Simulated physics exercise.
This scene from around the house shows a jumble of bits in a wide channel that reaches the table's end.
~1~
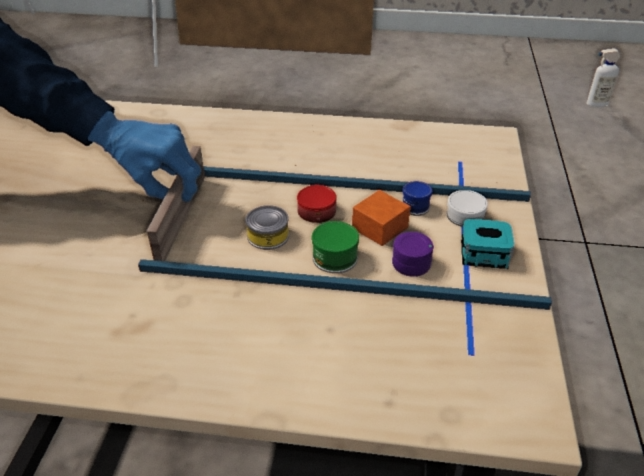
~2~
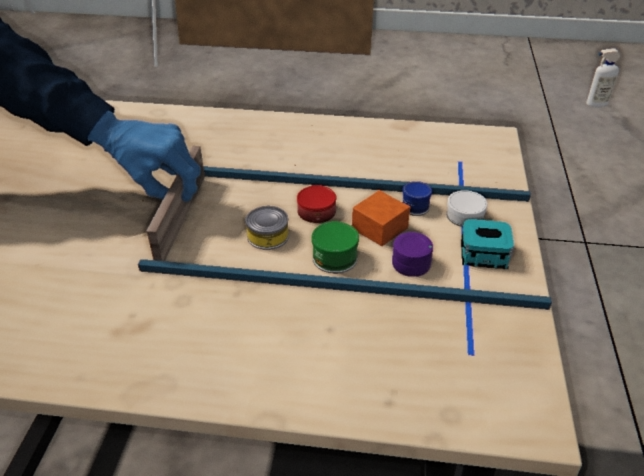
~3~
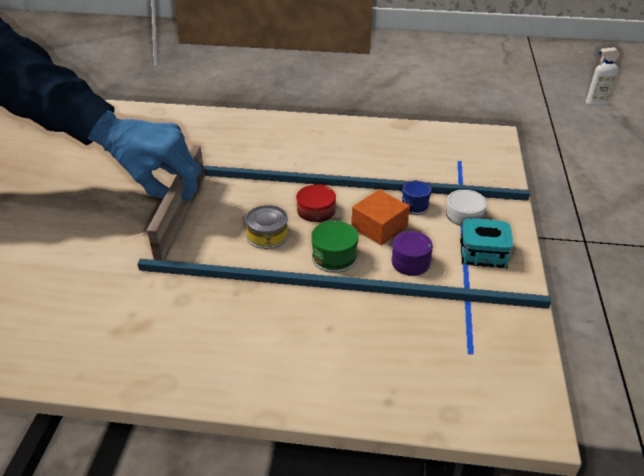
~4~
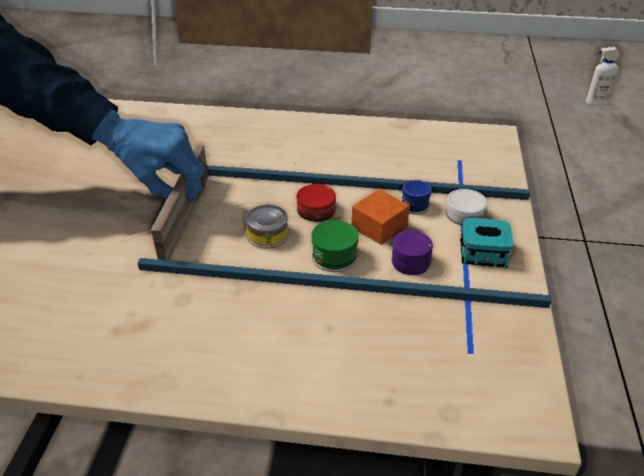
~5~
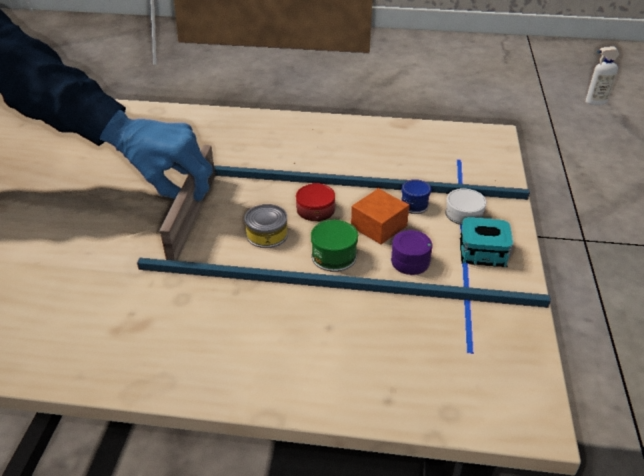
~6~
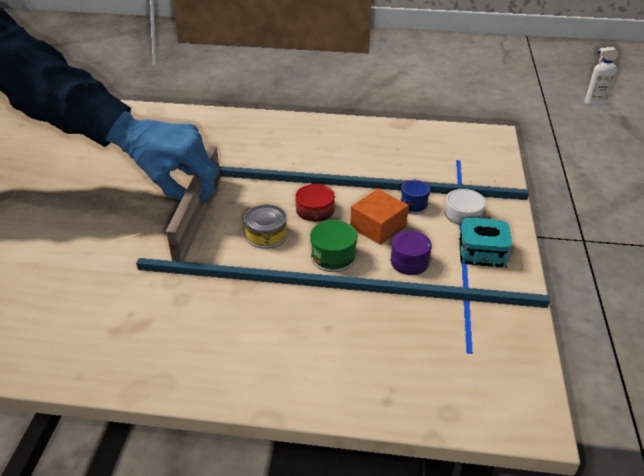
A blue-gloved hand held a board upright at the left of a wide channel, then slid it slightly right toward a jumble of colourful tins, pots and a block, which stayed where they were.
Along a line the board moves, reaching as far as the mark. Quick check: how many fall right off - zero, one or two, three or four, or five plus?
One or two.
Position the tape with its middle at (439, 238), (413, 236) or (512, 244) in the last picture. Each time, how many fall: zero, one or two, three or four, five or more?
Taking the tapes one after another, the count is zero, then none at all, then at least five.
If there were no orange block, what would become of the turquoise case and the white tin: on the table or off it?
The turquoise case ends up below while the white tin stays up top.
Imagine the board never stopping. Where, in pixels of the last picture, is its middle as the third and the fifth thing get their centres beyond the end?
First roughly (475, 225), later roughly (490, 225).
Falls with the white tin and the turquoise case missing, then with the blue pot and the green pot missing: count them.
First 0, then 0.
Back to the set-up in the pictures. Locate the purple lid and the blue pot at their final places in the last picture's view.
Result: One at about (533, 265), the other at about (508, 198).
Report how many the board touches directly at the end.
I count 3 of them.
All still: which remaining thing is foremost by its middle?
Result: Purple lid.
Early on, none off yet; turquoise case at rest near (485, 242); white tin at rest near (465, 208); blue pot at rest near (415, 197).
A while later, none off yet; turquoise case at rest near (485, 242); white tin at rest near (465, 208); blue pot travelled about its own width near (431, 193).
Finally, the number that fall off is one or two; lost, white tin and turquoise case.
